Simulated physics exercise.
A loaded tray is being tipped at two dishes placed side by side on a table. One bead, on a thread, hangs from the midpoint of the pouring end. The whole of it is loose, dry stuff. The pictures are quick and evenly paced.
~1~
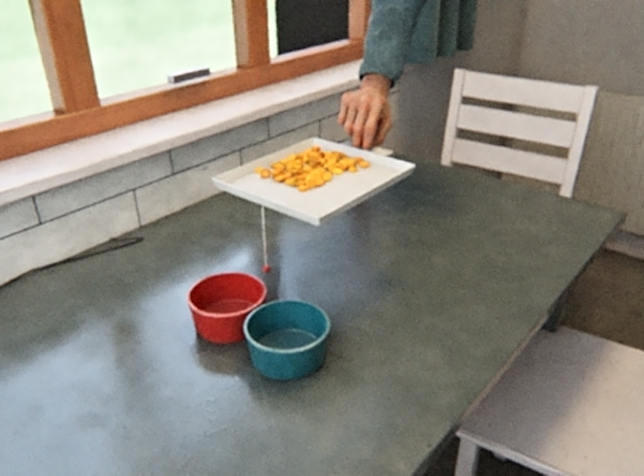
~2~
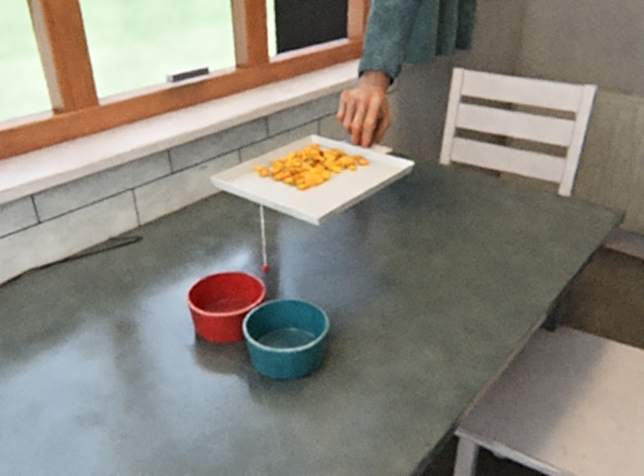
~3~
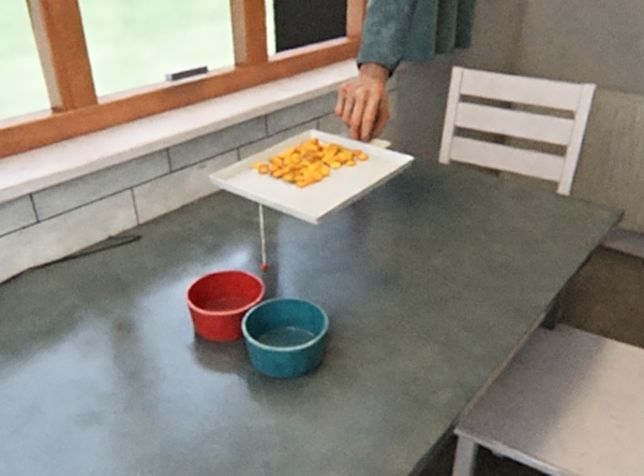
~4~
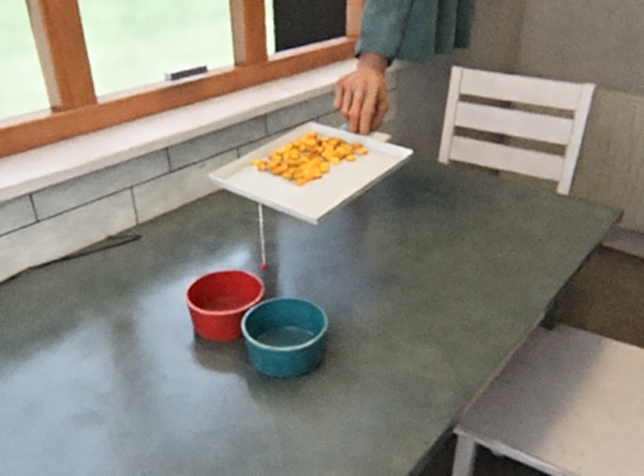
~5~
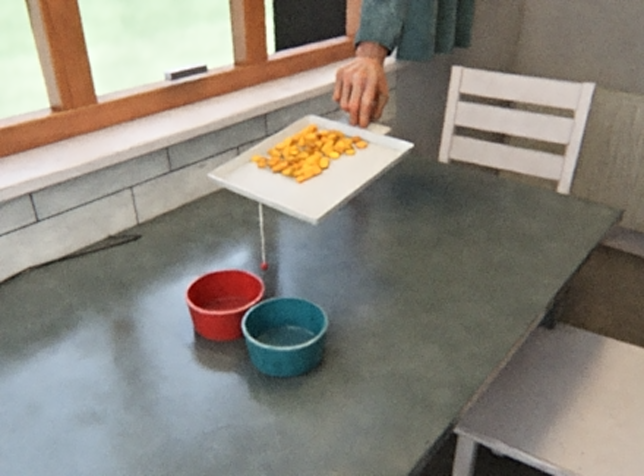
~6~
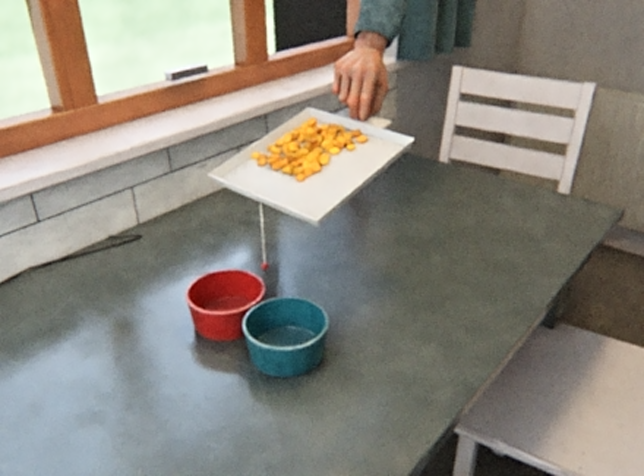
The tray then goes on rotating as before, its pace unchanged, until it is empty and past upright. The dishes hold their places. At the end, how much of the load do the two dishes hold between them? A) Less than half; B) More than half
(B) More than half.
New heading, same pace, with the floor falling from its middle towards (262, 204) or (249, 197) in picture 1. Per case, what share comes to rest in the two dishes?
In order, some 60 % and some 30 %.
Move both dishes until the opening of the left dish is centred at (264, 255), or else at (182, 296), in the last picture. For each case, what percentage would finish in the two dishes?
It comes to roughly 10 per cent in one try and roughly 0 per cent in the next.
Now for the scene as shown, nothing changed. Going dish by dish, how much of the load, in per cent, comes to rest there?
Left dish 40 per cent; right dish 30 per cent.
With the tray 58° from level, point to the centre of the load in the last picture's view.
Roughly at (266, 192).
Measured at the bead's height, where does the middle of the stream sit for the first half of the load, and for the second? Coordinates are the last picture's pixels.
Around (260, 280) at first; around (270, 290) after that.
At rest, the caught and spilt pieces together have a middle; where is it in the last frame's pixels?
Last view, resting centre - approx. (258, 322).
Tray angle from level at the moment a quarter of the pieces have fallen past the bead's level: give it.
Approx. 95° from level.
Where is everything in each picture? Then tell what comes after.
The first picture shows corners of the pouring end at (216, 178) and (318, 216), level; middle of the load at (310, 166), small crackers; left dish at (199, 322); right dish at (259, 357); bead on its thread at (266, 269).
The second picture shows corners of the pouring end at (215, 177) and (317, 215), level; middle of the load at (309, 164).
The third picture shows corners of the pouring end at (214, 176) and (316, 214), tipped barely, lowest at the right corner; middle of the load at (308, 160).
The fourth picture shows corners of the pouring end at (213, 175) and (316, 215), tipped a little, lowest at the right corner; middle of the load at (307, 155).
The fifth picture shows corners of the pouring end at (213, 174) and (316, 216), tipped a little, lowest at the right corner; middle of the load at (306, 151).
The sixth picture shows corners of the pouring end at (213, 174) and (316, 217), tipped a little, lowest at the right corner; middle of the load at (306, 146); left dish at (198, 320); right dish at (258, 355).
Soon after the last picture, tray tipped steeply; nearly all on the tray; a stray few in the right dish; a stray few in the left dish; a stray few in the air.
A little later, tray tipped right over; about a quarter on the tray; a small part in the right dish; about a quarter in the left dish; a small part outside both; about a third in the air.
Later still, tray tipped past a quarter turn; about a quarter in the right dish; about half in the left dish; about a third outside both.
At rest, tray tipped past a quarter turn; about a quarter in the right dish; about half in the left dish; about a third outside both.
